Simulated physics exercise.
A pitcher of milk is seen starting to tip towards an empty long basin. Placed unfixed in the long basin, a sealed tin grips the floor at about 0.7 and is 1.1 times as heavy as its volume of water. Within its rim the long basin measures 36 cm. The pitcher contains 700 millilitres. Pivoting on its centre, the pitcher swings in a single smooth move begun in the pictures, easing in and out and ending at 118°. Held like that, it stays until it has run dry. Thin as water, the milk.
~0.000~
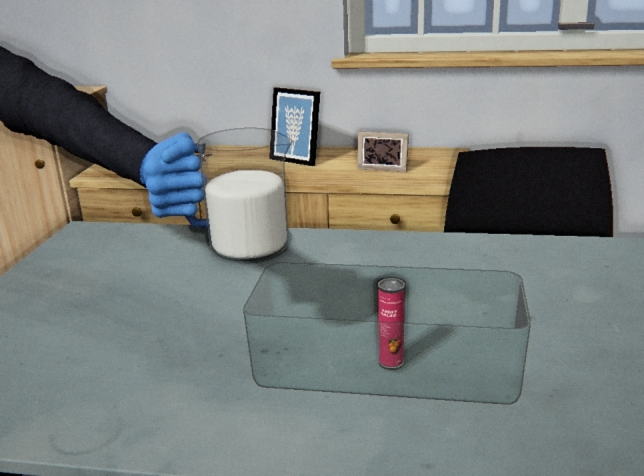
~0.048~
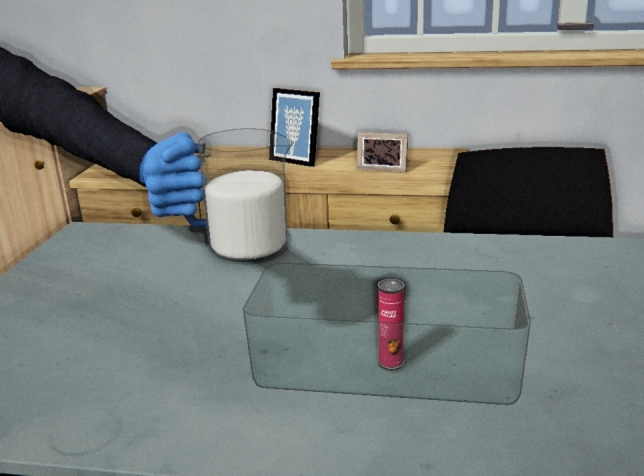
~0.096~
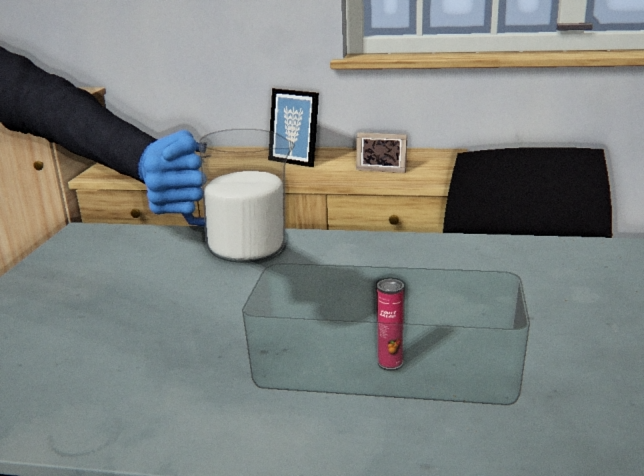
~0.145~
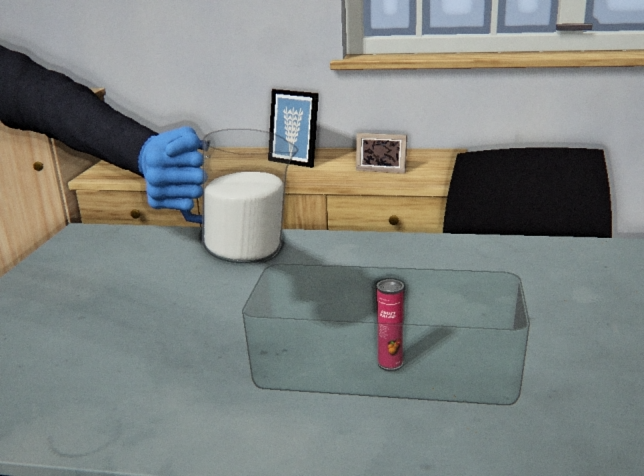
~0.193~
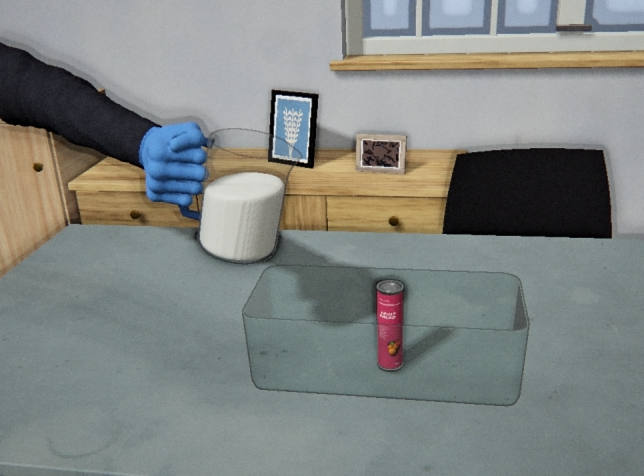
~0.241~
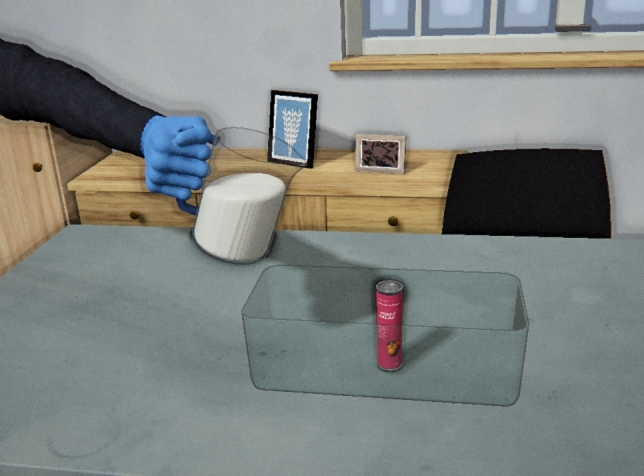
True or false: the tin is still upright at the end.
True.
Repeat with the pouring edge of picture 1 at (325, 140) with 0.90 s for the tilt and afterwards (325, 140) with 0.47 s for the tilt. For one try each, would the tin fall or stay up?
Trial 1 - tin tips; trial 2 - tin tips.
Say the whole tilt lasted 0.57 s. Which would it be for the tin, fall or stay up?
The tin would stay balanced.
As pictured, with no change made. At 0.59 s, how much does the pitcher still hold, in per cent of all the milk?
Fraction remaining: Approx. 88 per cent.
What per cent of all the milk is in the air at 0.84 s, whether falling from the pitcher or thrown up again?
Estimated airborne part: Roughly 18 per cent.
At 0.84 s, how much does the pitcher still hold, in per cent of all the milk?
22 %.
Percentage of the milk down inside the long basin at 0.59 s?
About 0%.
After 0.59 s the tilt is 87° and 88 per cent is still to pour; the tin stands where it began.
After 0.84 s the tilt is 117° and 23 per cent is still to pour; the tin stands where it began.
After 1.11 s the tilt is 118° and 1 per cent is still to pour; the tin stands where it began.
After 1.40 s the tilt is 118° and 0 per cent is still to pour; the tin stands where it began.
In the end the tin stands where it began.
